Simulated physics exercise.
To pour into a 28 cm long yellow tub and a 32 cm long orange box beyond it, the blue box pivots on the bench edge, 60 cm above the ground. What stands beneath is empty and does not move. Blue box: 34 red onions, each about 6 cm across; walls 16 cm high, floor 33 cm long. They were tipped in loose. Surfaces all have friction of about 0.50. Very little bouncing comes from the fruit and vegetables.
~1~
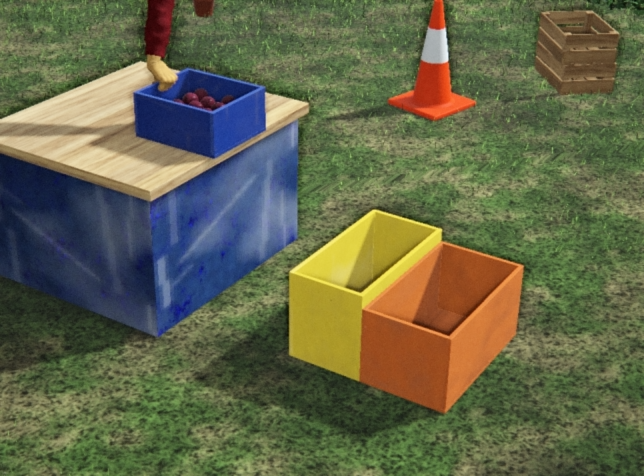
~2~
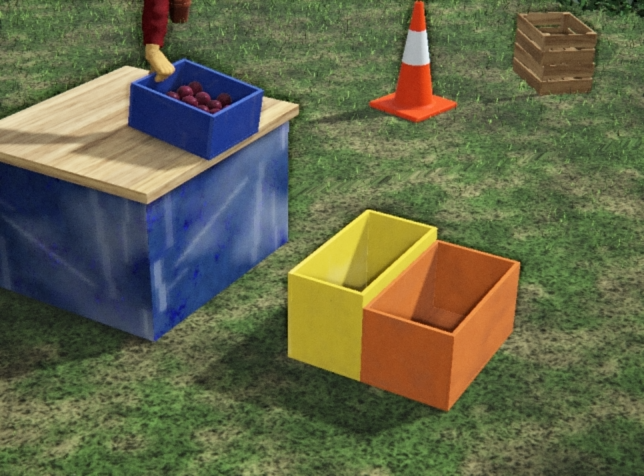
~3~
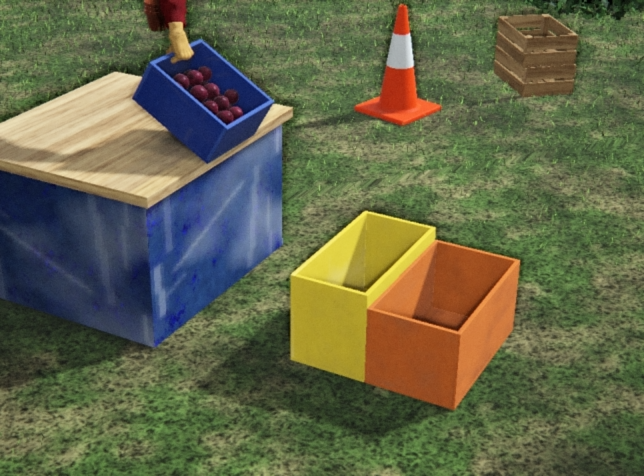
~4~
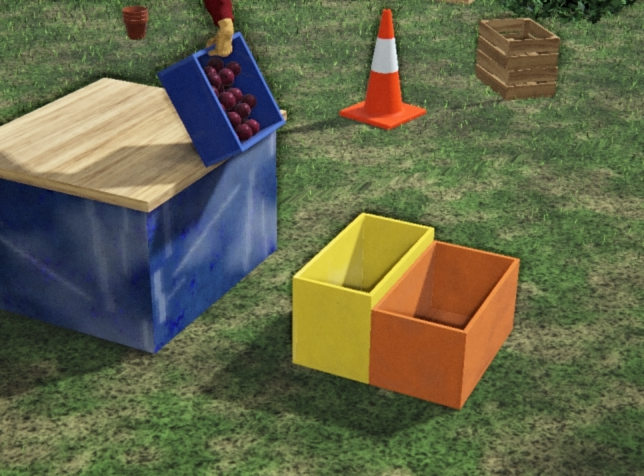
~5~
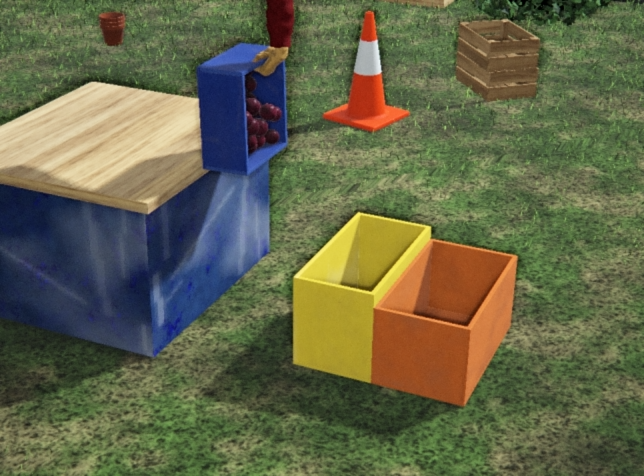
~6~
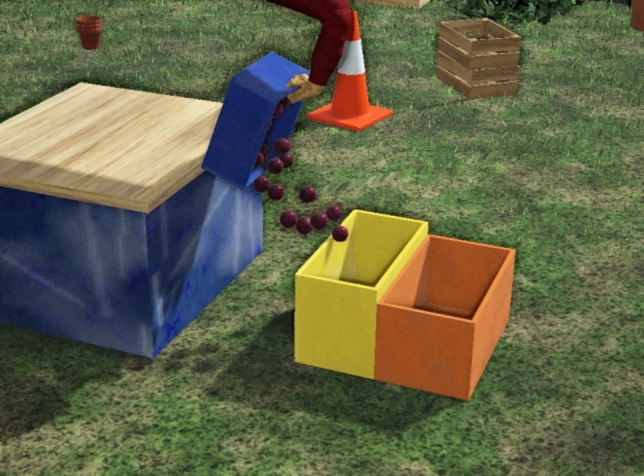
A gloved hand tilts a blue box on a bench edge until dark red balls tumble out.
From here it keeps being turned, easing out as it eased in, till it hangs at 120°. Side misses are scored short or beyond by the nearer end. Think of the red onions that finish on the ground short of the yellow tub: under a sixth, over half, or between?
I reckon most of them end up on the ground before the yellow tub.
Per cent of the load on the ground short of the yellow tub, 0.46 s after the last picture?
60 % by then.
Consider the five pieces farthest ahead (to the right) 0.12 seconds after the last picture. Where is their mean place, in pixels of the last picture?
The five leading pieces sit around (338, 291) in the last view.
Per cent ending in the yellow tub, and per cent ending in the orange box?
Shares: Approx. 20 % and 0 %.
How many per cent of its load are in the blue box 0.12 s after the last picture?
Some 40 per cent, more or less.
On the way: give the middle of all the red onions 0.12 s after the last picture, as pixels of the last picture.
Somewhere around pixel (288, 163) in the last view.
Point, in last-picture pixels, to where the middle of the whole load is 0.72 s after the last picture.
(306, 307).
Then, 0.12 s after the last picture, tilt 117°; 14 still in the blue box, 1 in the yellow tub, 2 on the ground short of the yellow tub and 17 in the air.
Then, 0.26 s after the last picture, tilt 120°; 3 still in the blue box, 4 in the yellow tub, 8 on the ground short of the yellow tub and 19 in the air.
Then, 0.46 s after the last picture, tilt 120°; 6 in the yellow tub, 21 on the ground short of the yellow tub and 7 in the air.
Final count (0.72 s after the last picture), 7 in the yellow tub and 27 on the ground short of the yellow tub. Asked share, 27 of 34, 79 per cent.
